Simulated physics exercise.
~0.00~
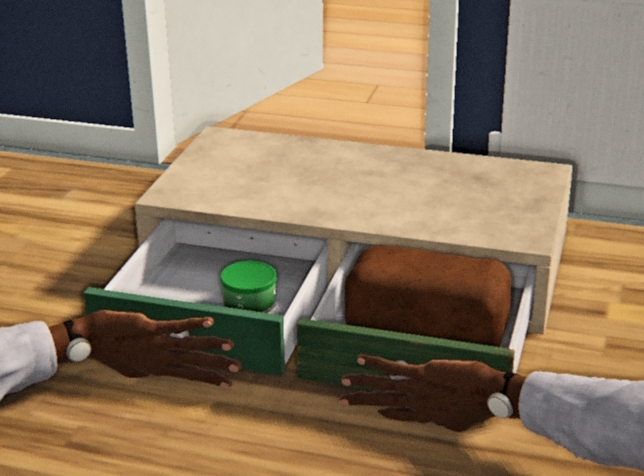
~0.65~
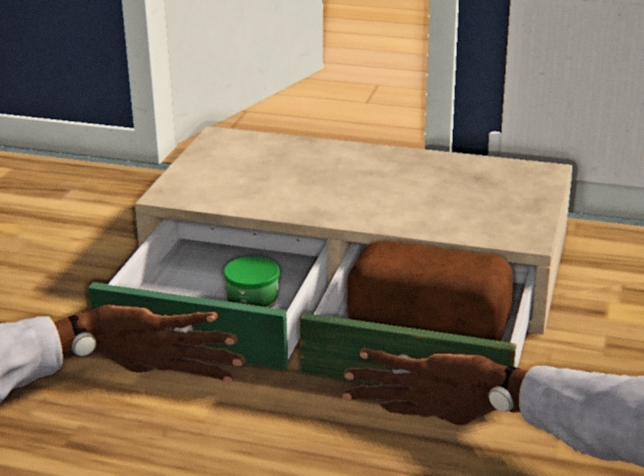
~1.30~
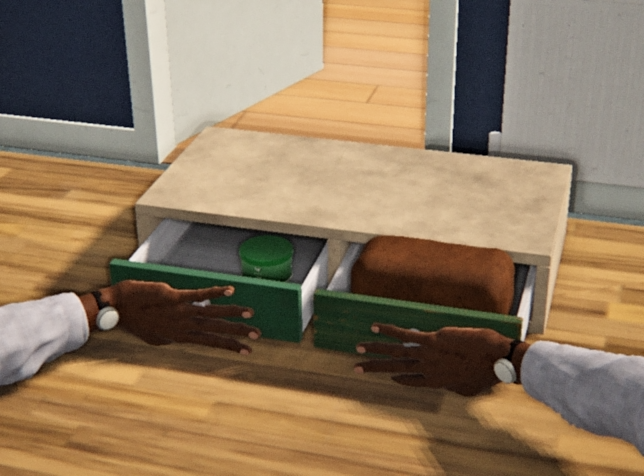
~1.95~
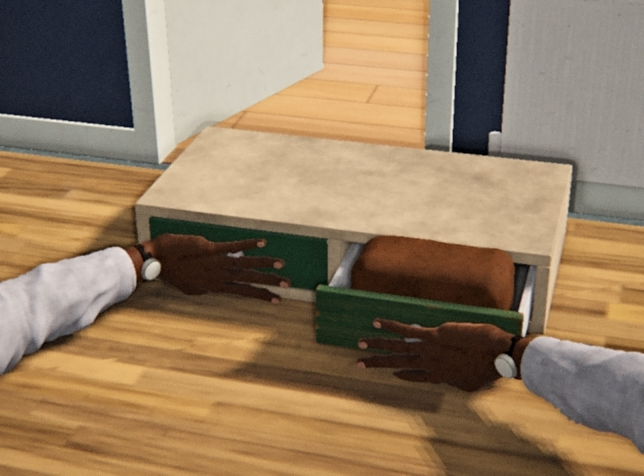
Two hands push green drawers inward; the left closes, but the right stays partly open.
